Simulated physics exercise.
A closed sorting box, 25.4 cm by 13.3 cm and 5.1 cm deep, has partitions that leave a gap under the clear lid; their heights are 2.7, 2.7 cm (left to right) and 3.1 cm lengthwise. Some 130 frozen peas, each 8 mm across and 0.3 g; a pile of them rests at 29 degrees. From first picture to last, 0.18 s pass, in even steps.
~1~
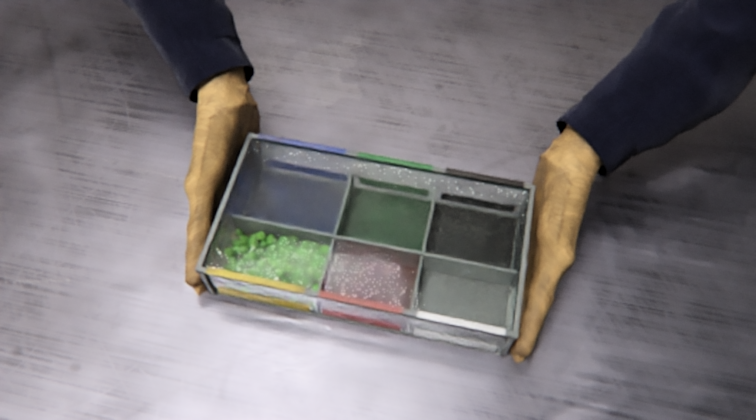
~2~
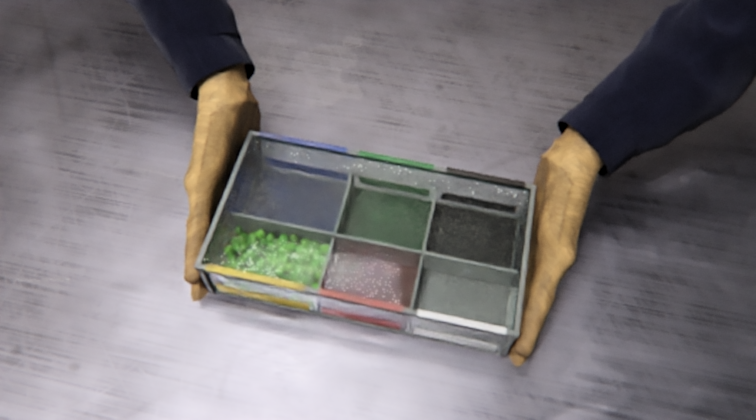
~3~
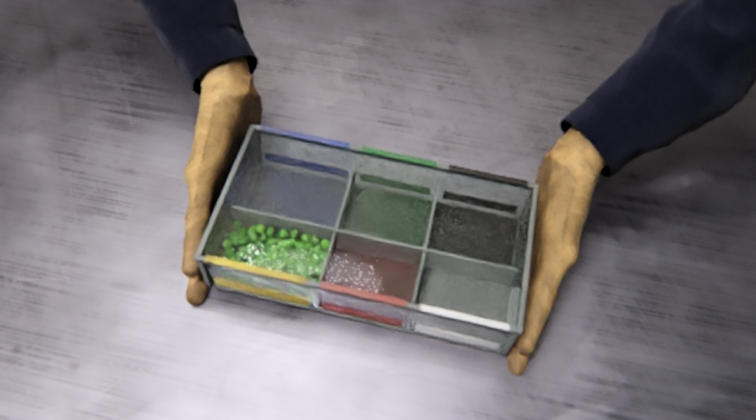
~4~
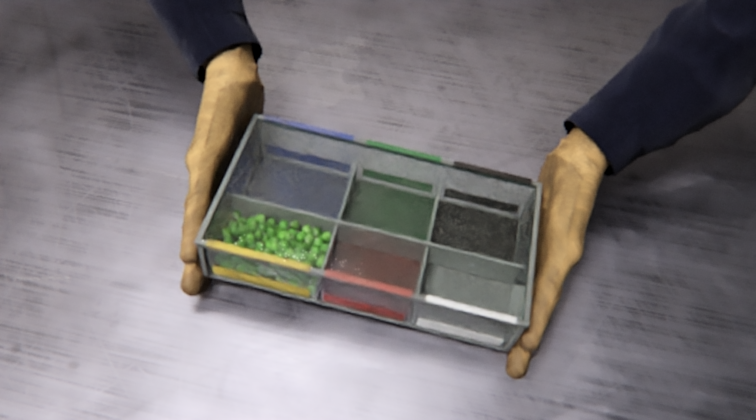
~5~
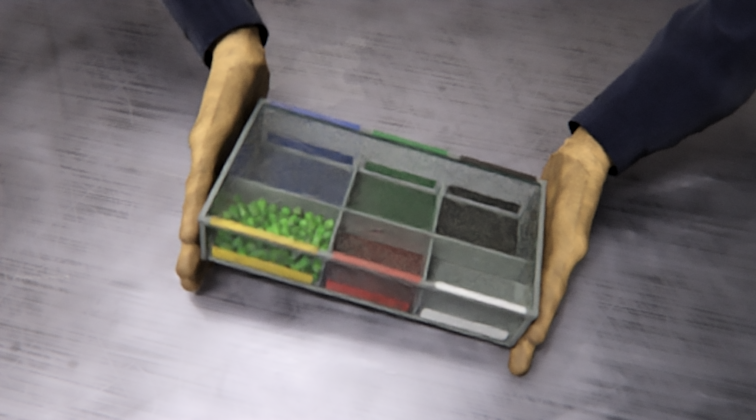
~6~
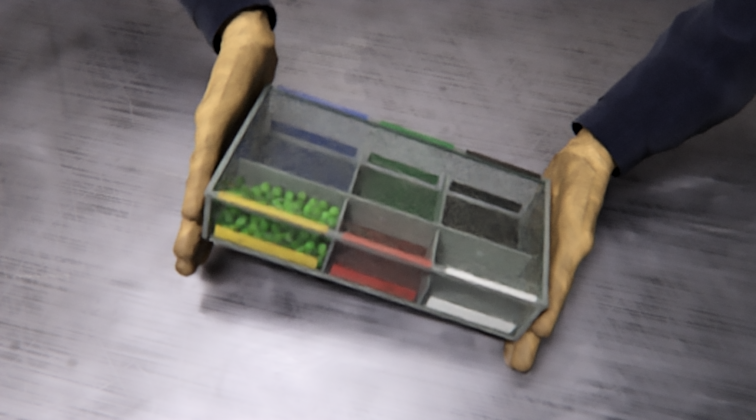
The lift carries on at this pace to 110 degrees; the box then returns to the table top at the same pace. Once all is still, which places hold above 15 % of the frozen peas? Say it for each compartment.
Red no, blue no, green yes, yellow no, white no, black yes.
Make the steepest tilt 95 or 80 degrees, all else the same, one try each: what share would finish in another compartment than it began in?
Some 90 and 70 per cent.
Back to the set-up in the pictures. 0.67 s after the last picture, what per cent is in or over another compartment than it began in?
Some 60 per cent.
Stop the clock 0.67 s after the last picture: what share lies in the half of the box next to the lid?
Roughly 90 per cent.
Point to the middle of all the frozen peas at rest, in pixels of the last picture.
Around (468, 226).
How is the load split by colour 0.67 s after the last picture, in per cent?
Red 10; blue 20; green 25; yellow 40; white 0; black 5.
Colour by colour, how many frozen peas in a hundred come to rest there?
Red 0, blue 0, green 25, yellow 5, white 0, black 70.
Then, 0.67 s after the last picture, tilt 110 degrees; red 10 %, blue 20 %, green 25 %, yellow 40 %, black 5 %.
Then, 1.11 s after the last picture, tilt 48 degrees; green 25 %, yellow 5 %, black 70 %.
Then, 1.63 s after the last picture, tilt 0 degrees; green 25 %, yellow 5 %, black 70 %.
In the end, red 0 %, blue 0 %, green 25 %, yellow 5 %, white 0 %, black 70 %.
